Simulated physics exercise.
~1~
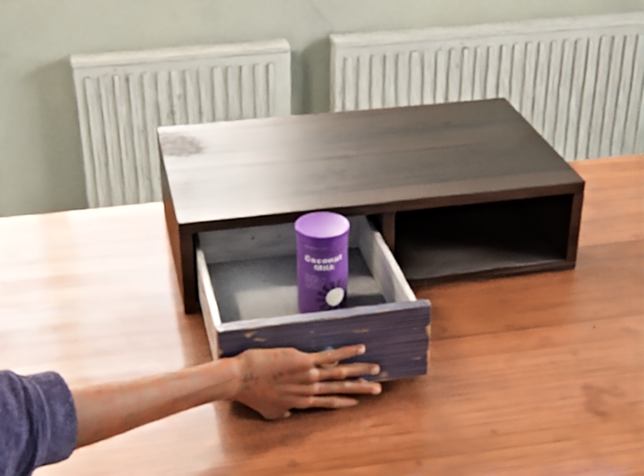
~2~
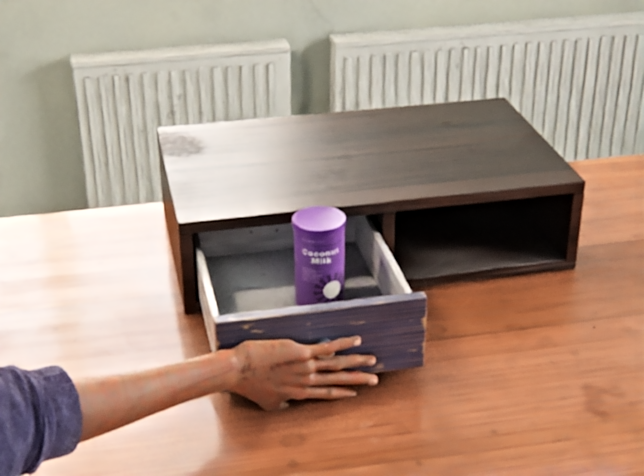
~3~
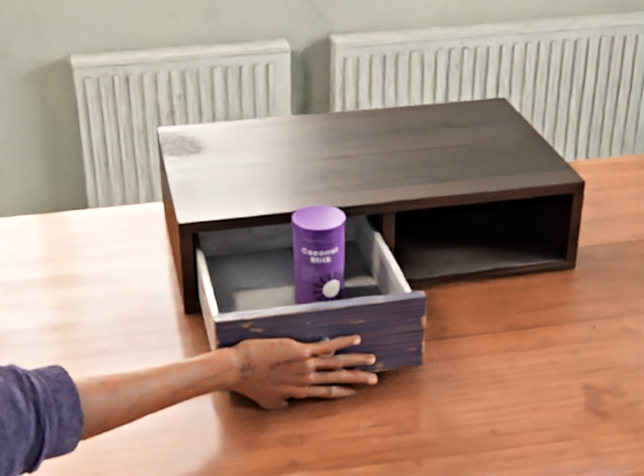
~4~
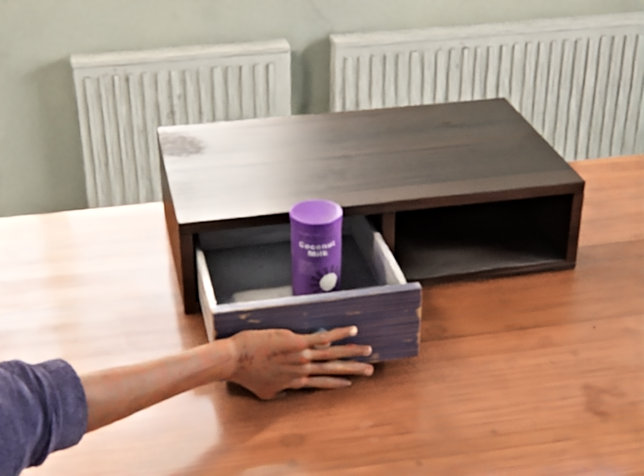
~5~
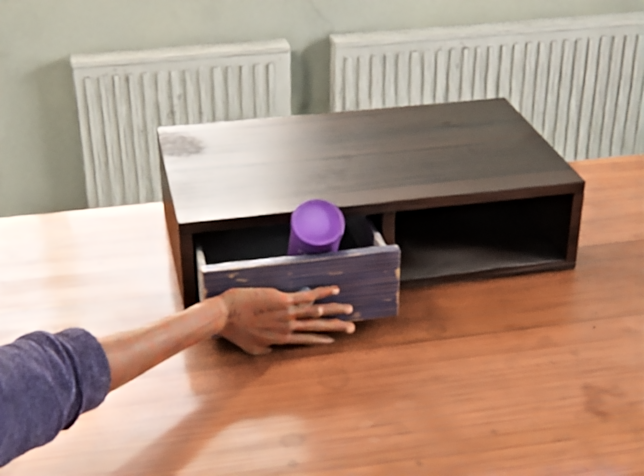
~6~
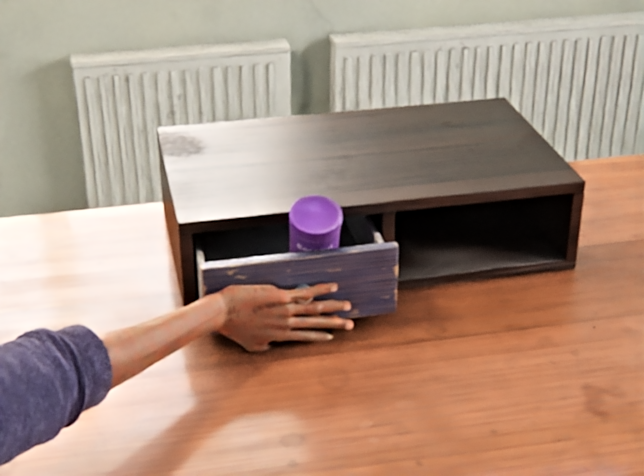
On a wooden table in front of white radiators, a hand pushed in the open drawer of a dark chest with an upright purple tin inside, until the tin tipped against the chest's top edge and the drawer stayed partly open.
